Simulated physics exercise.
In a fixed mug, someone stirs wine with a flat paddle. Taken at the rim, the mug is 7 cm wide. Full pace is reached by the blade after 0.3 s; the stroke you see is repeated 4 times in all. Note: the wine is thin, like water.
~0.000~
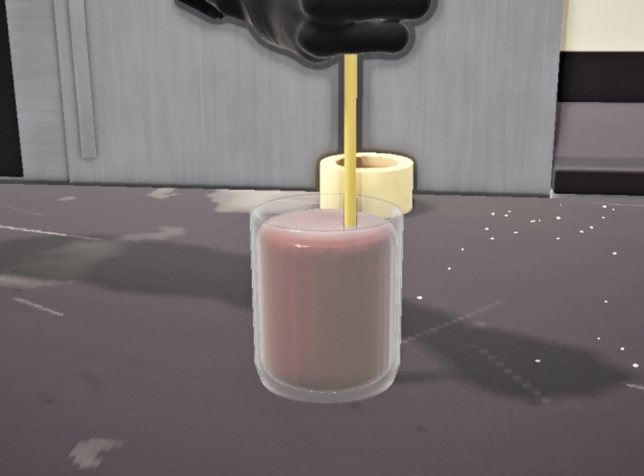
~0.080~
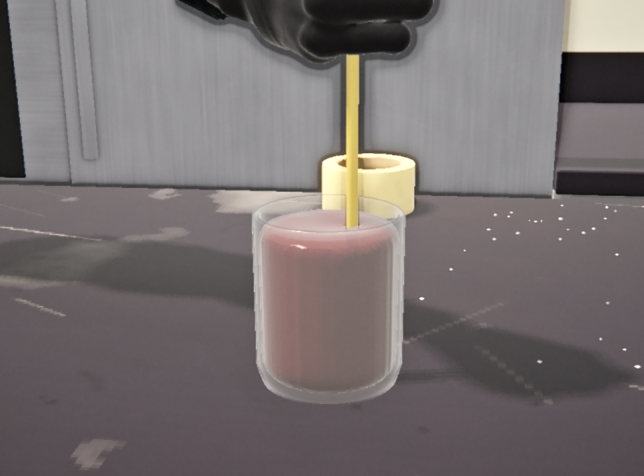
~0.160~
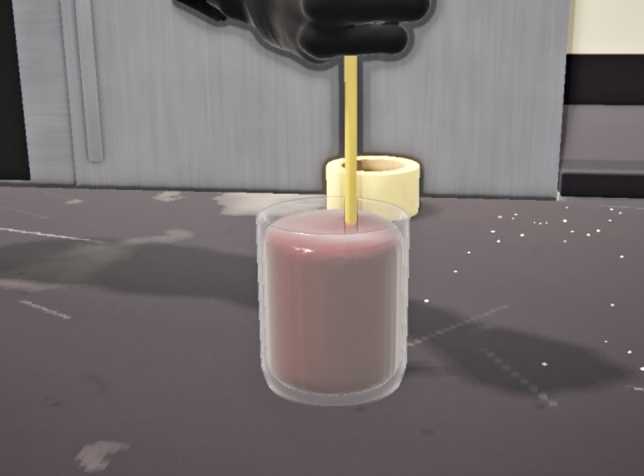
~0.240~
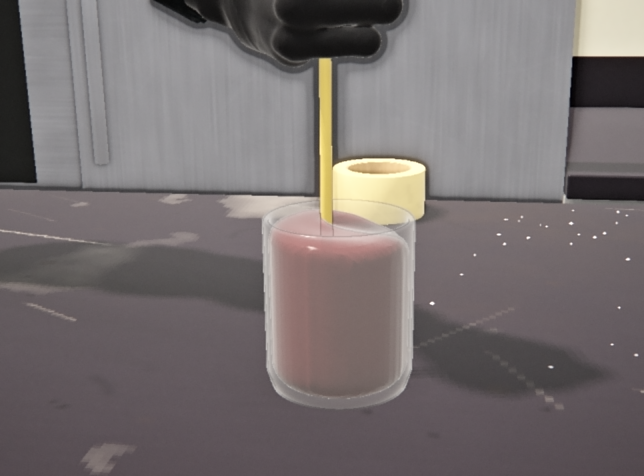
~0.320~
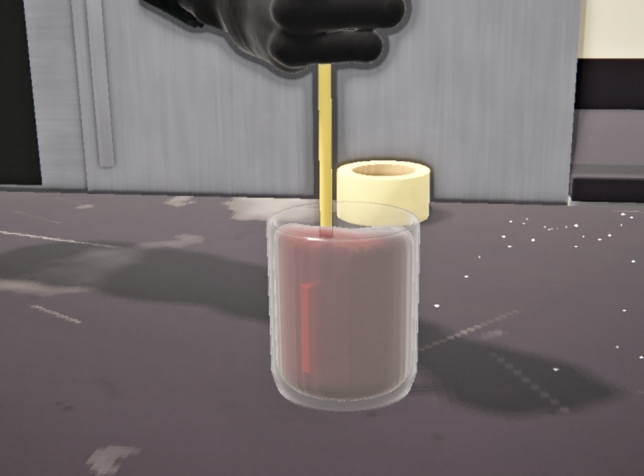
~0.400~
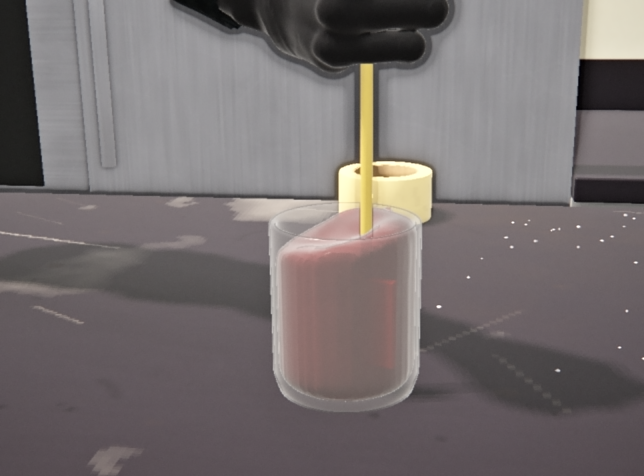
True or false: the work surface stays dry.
False, it gets wet.
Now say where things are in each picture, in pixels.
In the first picture, the stem is at (350, 99); surface from (258, 225) to (396, 230); the rim runs from (255, 214) to (399, 218).
In the second picture, the stem is at (352, 100); surface from (260, 226) to (398, 230).
In the third picture, the stem is at (351, 100); surface from (264, 227) to (403, 233).
In the fourth picture, the stem is at (326, 102); surface from (271, 223) to (408, 238).
In the fifth picture, the stem is at (325, 110); surface from (275, 221) to (413, 231).
In the sixth picture, the stem is at (367, 109); surface from (277, 245) to (416, 222).
By 0.65 s 2 ml is over the rim.
By 0.89 s 5 ml is over the rim.
By 1.14 s 10 ml is over the rim.
By 1.39 s 10 ml is over the rim.
At rest 10 ml is over the rim.
